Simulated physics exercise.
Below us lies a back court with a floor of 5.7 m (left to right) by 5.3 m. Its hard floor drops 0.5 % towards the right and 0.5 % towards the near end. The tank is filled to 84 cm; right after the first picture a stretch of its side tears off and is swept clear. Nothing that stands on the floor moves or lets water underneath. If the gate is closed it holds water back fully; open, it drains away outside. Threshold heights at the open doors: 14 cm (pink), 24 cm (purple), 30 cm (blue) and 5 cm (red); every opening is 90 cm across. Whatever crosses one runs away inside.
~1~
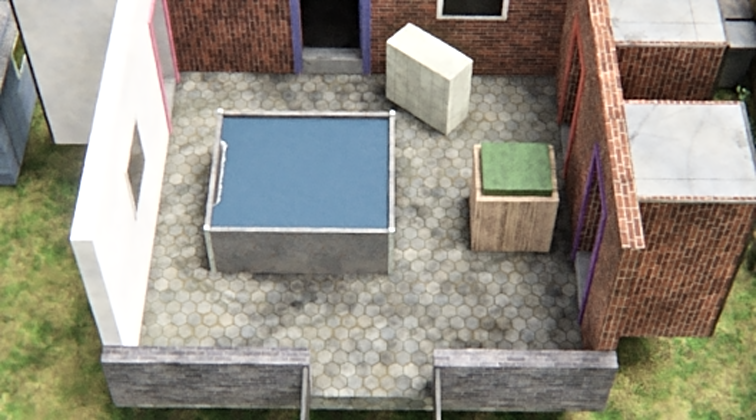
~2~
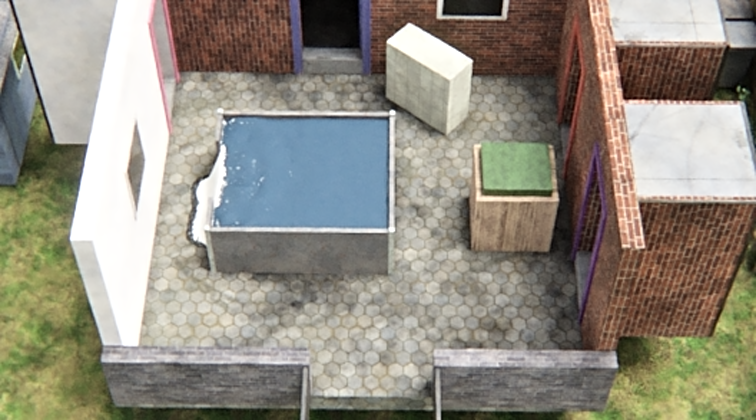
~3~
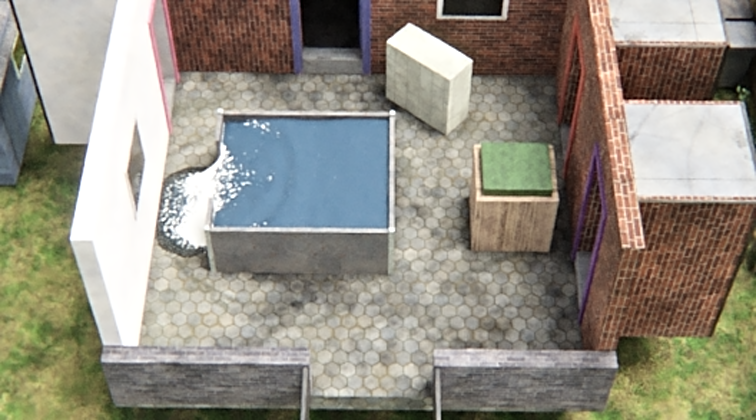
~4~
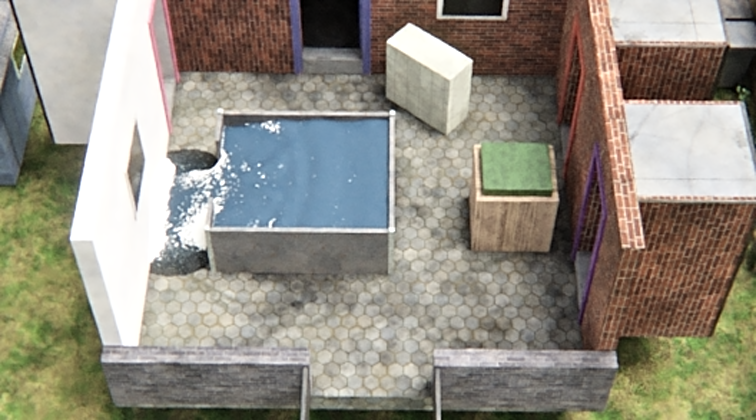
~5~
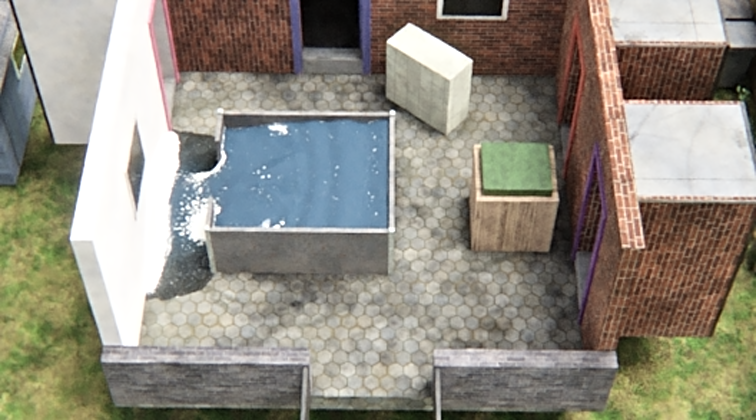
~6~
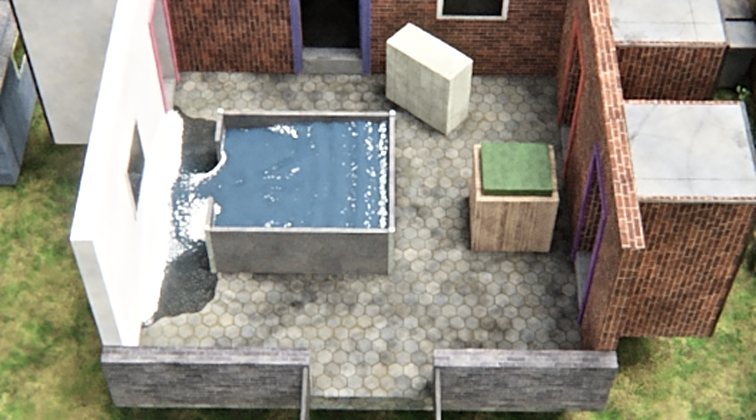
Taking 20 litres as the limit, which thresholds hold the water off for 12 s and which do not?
Within that time: At the pink door it goes over the limit; at the purple door it stays under the limit; at the blue door it does not reach the limit; at the red door it goes over the limit.
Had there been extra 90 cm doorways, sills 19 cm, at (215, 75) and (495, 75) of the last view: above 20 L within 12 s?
In turn: Past it, not over.
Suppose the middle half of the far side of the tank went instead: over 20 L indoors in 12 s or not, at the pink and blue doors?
Against that limit: Pink past it, blue past it.
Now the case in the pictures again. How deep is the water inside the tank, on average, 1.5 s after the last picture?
Some 48 cm.
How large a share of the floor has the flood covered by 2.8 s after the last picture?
About 85 per cent.
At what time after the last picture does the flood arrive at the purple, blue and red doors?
Arrival: Purple 2.6 s, blue 0.8 s, red 3.0 s.
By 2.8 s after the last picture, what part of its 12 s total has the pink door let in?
Some 35 per cent by then.
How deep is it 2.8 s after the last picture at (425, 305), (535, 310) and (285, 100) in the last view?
Roughly 5, 3 and 13 cm, in turn.
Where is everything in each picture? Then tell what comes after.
Still water, 84 cm deep, in the tank at (303, 173), in the first picture.
Water pours out at (220, 196) and has run 0.6 m, to (206, 180); typically 13 cm deep outside, 84 cm at the tank's back, in the second picture.
Water pours out at (221, 198) and has run 0.9 m, to (167, 186); typically 14 cm deep outside, 84 cm at the tank's back, in the third picture.
The front is at (167, 157), 1.3 m from the gap at (221, 200); 1.6 m2 of floor is under water; 84 cm left at the back of the tank, in the fourth picture.
The front is at (170, 131), 1.7 m from the gap at (221, 200); 2.1 m2 of floor is under water; 82 cm left at the back of the tank, in the fifth picture.
The front is at (174, 110), 2.1 m from the gap at (221, 198); 2.5 m2 of floor is under water; 74 cm left at the back of the tank, in the sixth picture.
Then, 0.7 s after the last picture water covers 25 % of the floor and is deepest (65 cm) near (159, 206); pink door 13 cm at the sill, 1 L in, purple door not reached, blue door not reached, red door not reached.
Then, 1.5 s after the last picture water covers 45 % of the floor and is deepest (52 cm) near (172, 206); pink door 13 cm at the sill, 2 L in, purple door not reached, blue door 13 cm at the sill, 0 L in, red door not reached.
Then, 2.8 s after the last picture water covers 85 % of the floor and is deepest (38 cm) near (171, 217); pink door 16 cm at the sill, 20 L in, purple door 15 cm at the sill, 0 L in, blue door 12 cm at the sill, 0 L in, red door not reached.
Then, 6.3 s after the last picture water covers 100 % of the floor and is deepest (21 cm) near (574, 333); pink door 14 cm at the sill, 49 L in, purple door 20 cm at the sill, 0 L in, blue door 10 cm at the sill, 0 L in, red door 13 cm at the sill, 81 L in.
Then, 11.3 s after the last picture water covers 100 % of the floor and is deepest (16 cm) near (559, 181); pink door 10 cm at the sill, 54 L in, purple door 13 cm at the sill, 0 L in, blue door 11 cm at the sill, 0 L in, red door 14 cm at the sill, 280 L in.
